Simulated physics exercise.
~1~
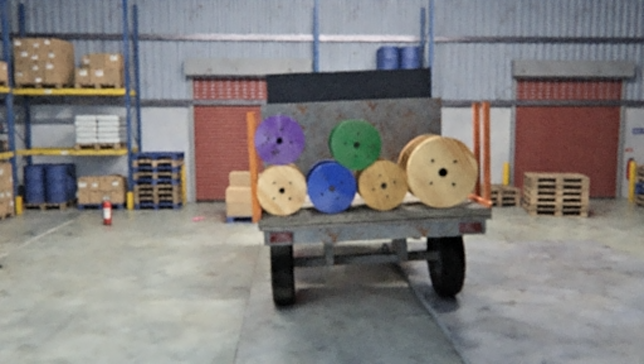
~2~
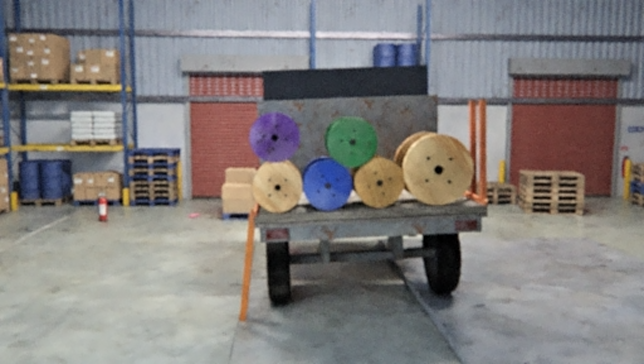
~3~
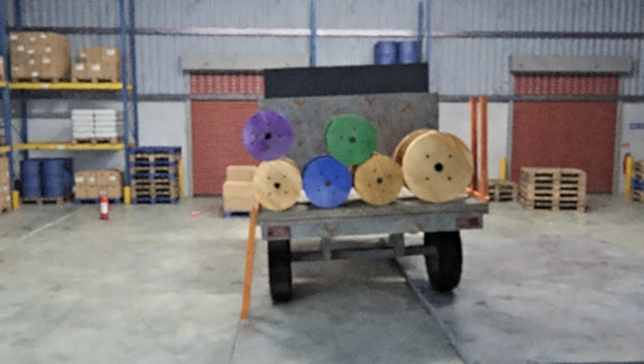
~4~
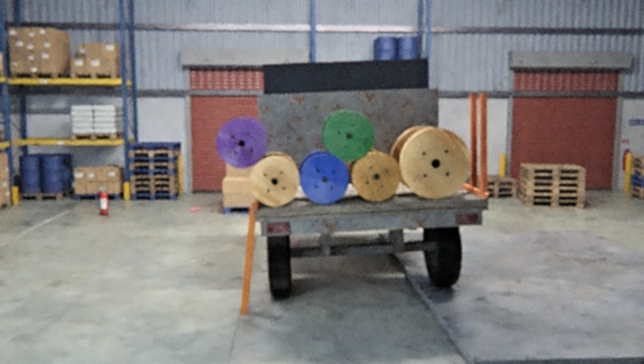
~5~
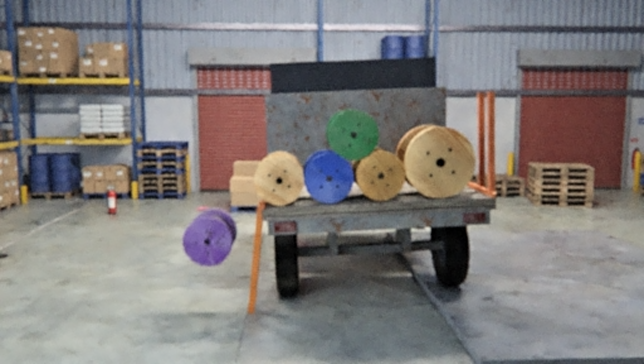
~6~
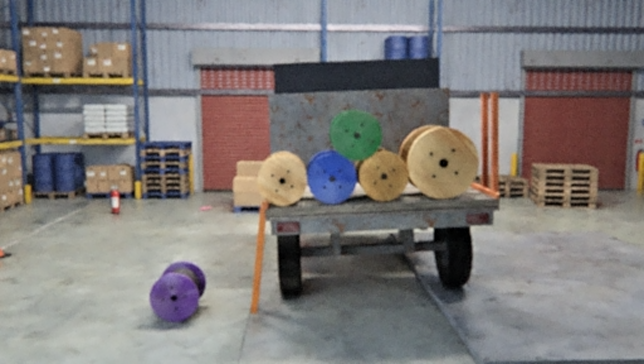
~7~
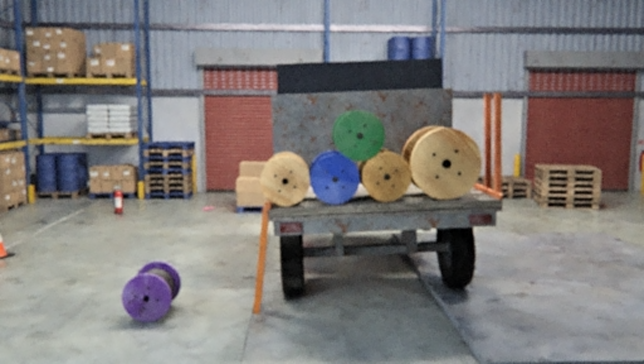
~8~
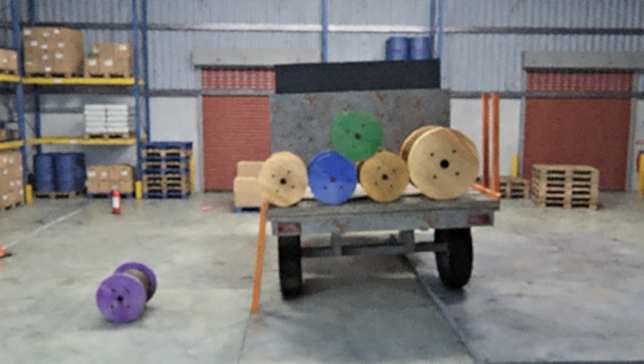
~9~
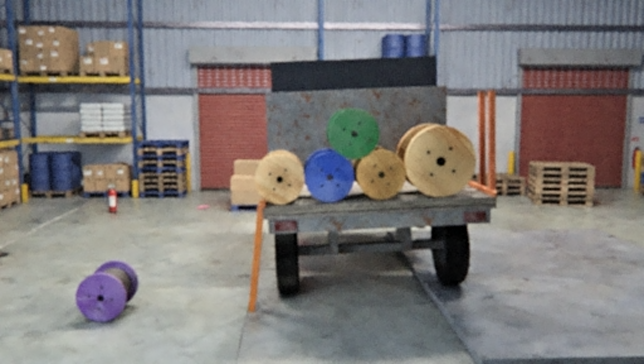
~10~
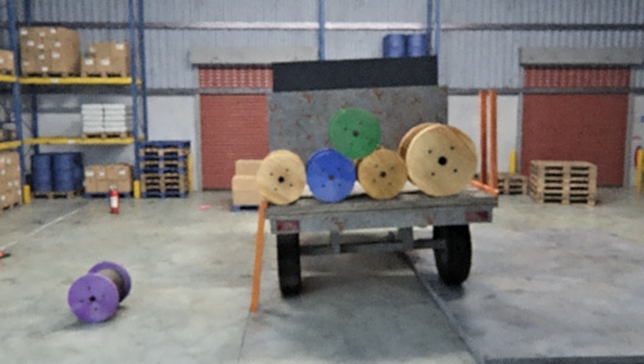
A purple cable reel stacked on others on a parked flatbed rolls left after the orange left-hand posts swing down, drops off the side and rolls away across the warehouse floor, ending at lower left, while the blue, green and wooden-coloured reels stay on the deck.
